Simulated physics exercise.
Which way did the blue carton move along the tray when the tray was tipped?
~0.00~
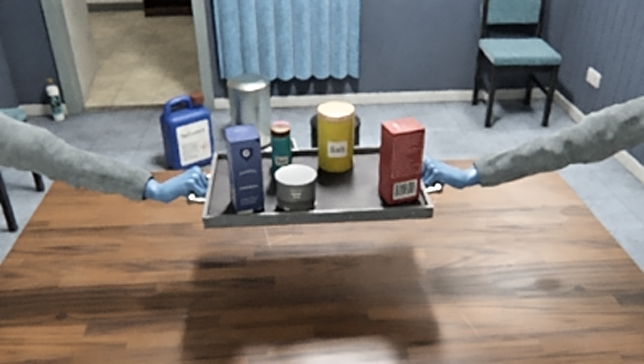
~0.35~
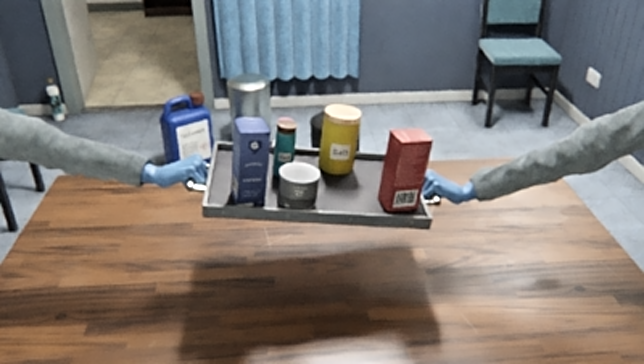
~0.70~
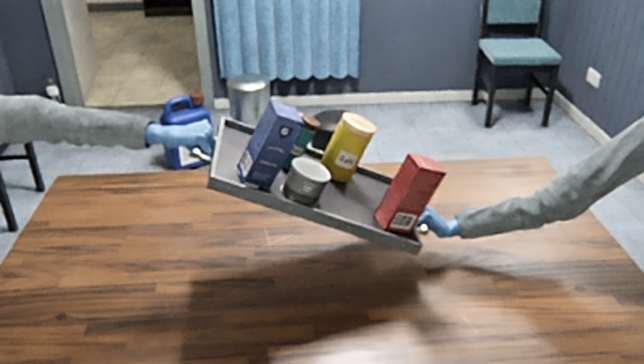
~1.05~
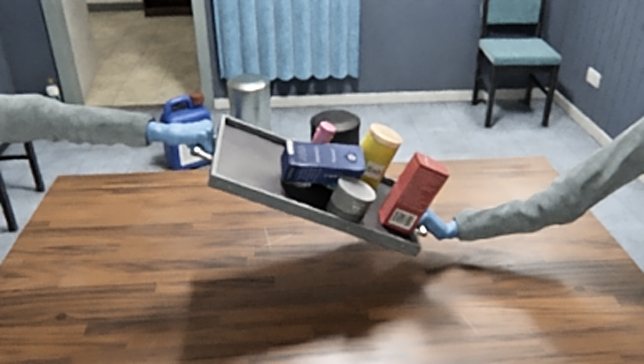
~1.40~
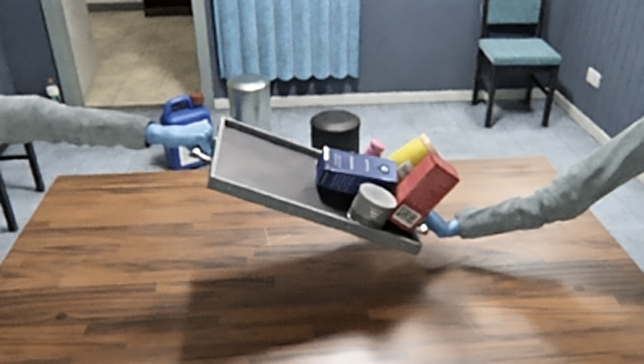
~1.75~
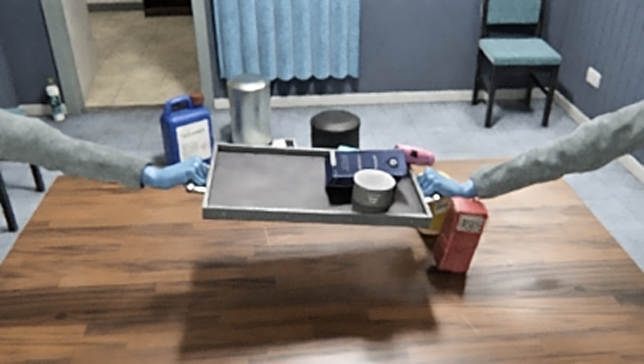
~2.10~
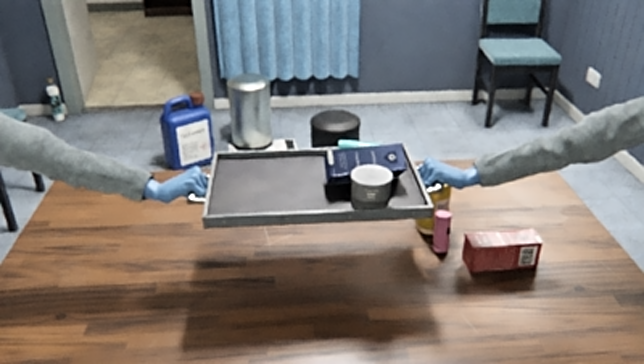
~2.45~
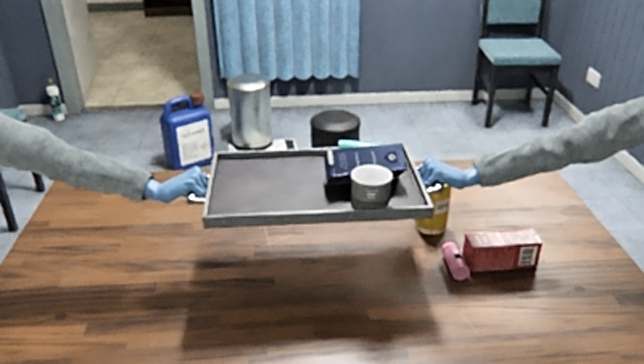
The blue carton moved to the right, falling onto its side along the way.
